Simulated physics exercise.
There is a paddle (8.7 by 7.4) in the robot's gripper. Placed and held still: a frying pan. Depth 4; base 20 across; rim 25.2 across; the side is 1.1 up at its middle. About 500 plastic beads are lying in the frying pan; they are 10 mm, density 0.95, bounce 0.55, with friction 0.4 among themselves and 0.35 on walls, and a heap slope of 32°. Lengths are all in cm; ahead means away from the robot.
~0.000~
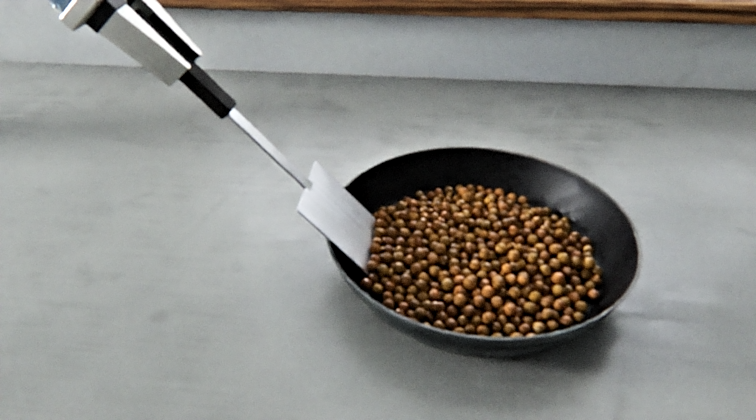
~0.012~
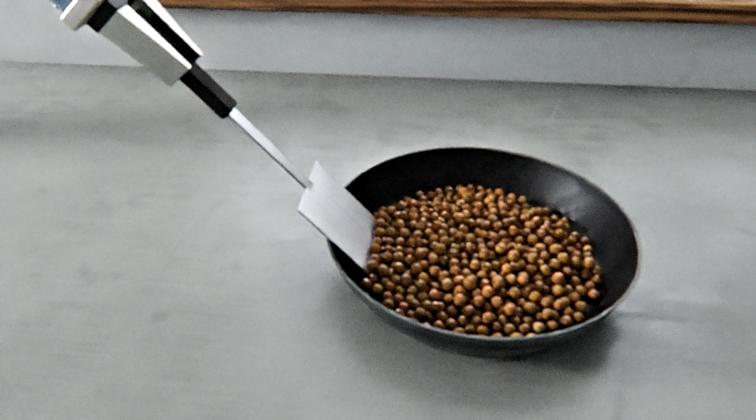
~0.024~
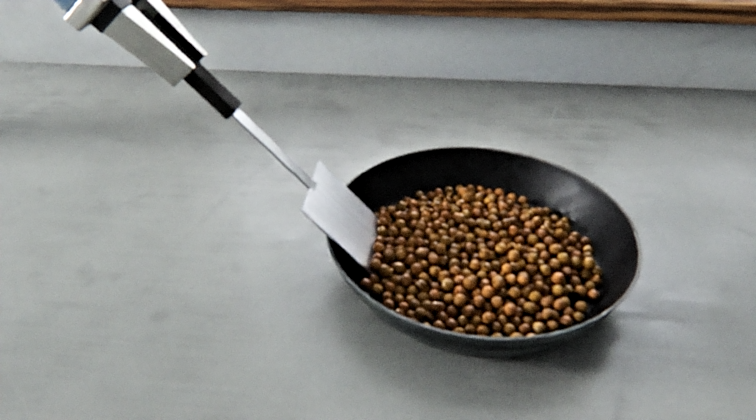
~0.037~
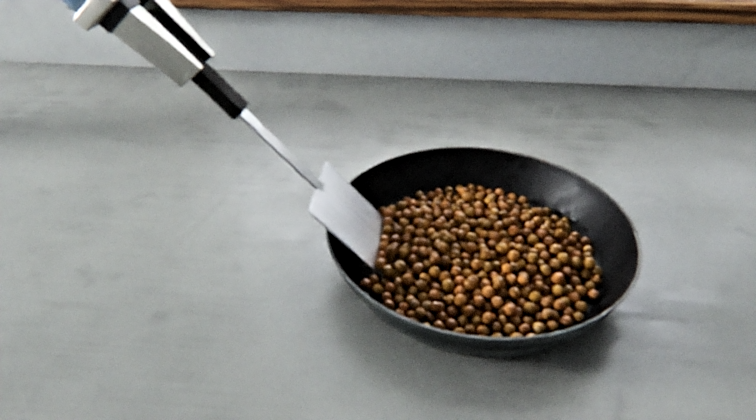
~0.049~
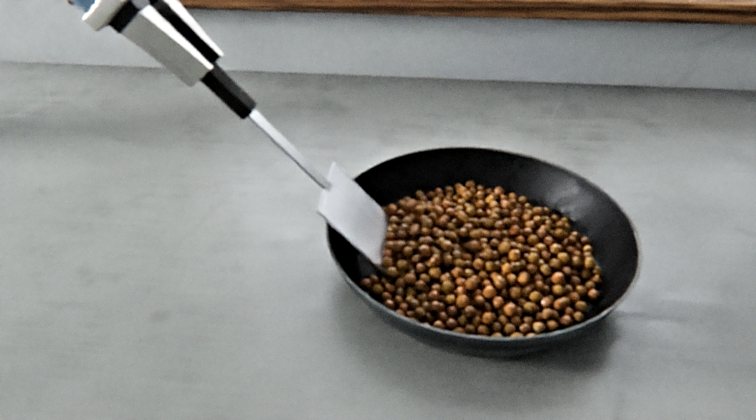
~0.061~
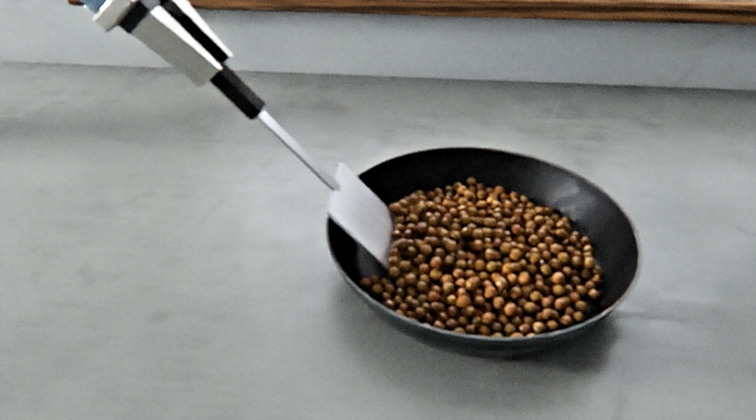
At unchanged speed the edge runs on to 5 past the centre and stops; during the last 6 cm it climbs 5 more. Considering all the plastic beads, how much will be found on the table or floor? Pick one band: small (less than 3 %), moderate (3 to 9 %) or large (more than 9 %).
Small.
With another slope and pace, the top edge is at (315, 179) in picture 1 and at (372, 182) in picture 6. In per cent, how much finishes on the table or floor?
Near 10 in a hundred.
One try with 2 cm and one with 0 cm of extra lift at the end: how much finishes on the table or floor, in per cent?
Near 0 and 0 percent respectively.
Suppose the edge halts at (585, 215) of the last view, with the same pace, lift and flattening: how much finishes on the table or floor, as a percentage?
Estimate: Approx. 5 %.
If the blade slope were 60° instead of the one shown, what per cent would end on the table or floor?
Then roughly 0 percent.
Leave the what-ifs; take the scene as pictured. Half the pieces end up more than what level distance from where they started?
The value is roughly 2 cm.
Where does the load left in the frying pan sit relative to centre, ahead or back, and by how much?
The balance point lies close to 3.5 cm ahead.
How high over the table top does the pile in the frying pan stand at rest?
It reaches roughly 3.5 cm.
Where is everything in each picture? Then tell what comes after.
The first frame shows paddle top edge at (307, 184), sloping 49°; upper third of the load around (471, 247), from x 365 to 595, top at y 190; 500 in the frying pan.
The second frame shows paddle top edge at (307, 184), sloping 49°; upper third of the load around (471, 248), from x 365 to 595, top at y 190.
The third frame shows paddle top edge at (311, 185), sloping 49°; upper third of the load around (470, 244), from x 365 to 595, top at y 190.
The fourth frame shows paddle top edge at (318, 185), sloping 49°; upper third of the load around (468, 247), from x 365 to 595, top at y 190.
The fifth frame shows paddle top edge at (326, 185), sloping 49°; upper third of the load around (470, 246), from x 365 to 595, top at y 185.
The sixth frame shows paddle top edge at (334, 186), sloping 49°; upper third of the load around (472, 245), from x 365 to 595, top at y 180; 500 in the frying pan.
By 0.13 s, sloping 49°, highest piece 5 above the table; 500 in the frying pan.
By 0.21 s, sloping 49°, highest piece 5 above the table; 500 in the frying pan.
By 0.44 s, sloping 49°, highest piece 4 above the table; 499 in the frying pan, 1 on the table or floor.
By 1.49 s, sloping 49°, highest piece 3 above the table; 499 in the frying pan, 1 on the table or floor.
Final count, 499 in the frying pan, 1 on the table or floor. That is 0 % on the table or floor.
